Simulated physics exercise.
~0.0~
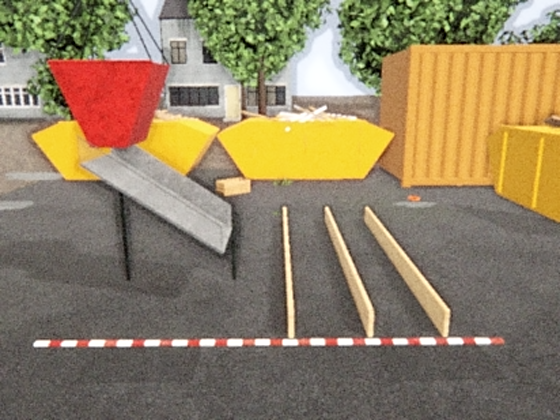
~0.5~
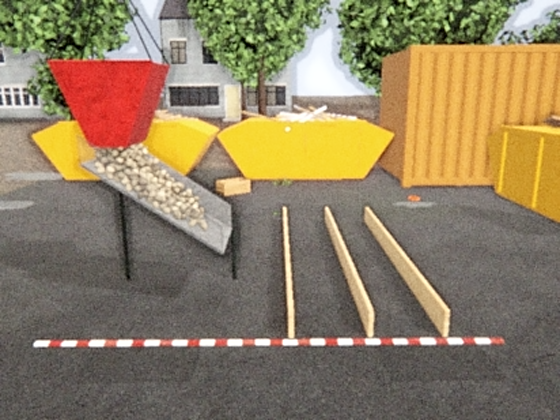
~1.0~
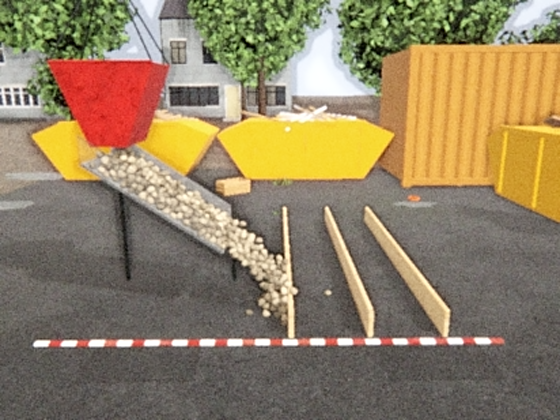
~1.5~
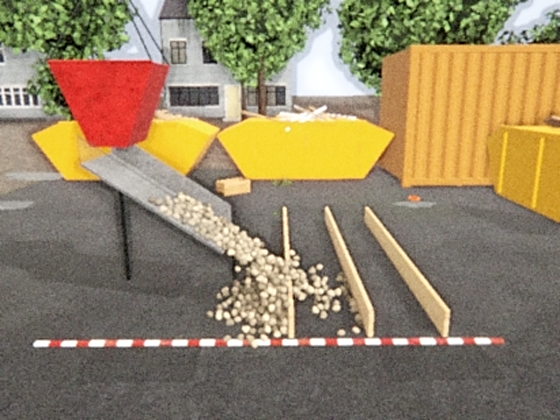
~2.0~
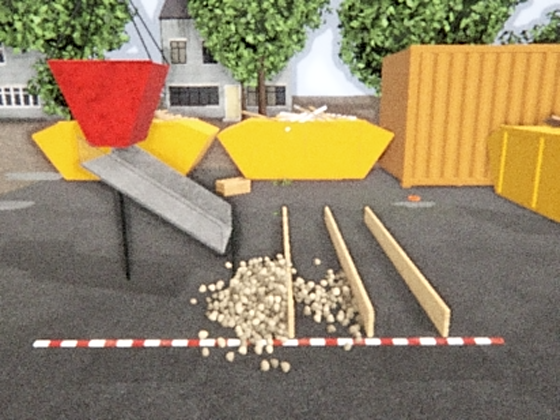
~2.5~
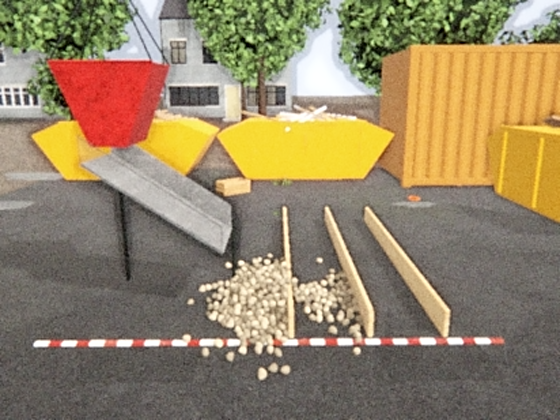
A red hopper let out a load of round, pale stones that slid down a sloping steel chute to the right and spilled around the nearest of three boards, settling mostly left of it, with a smaller share in the left bay.
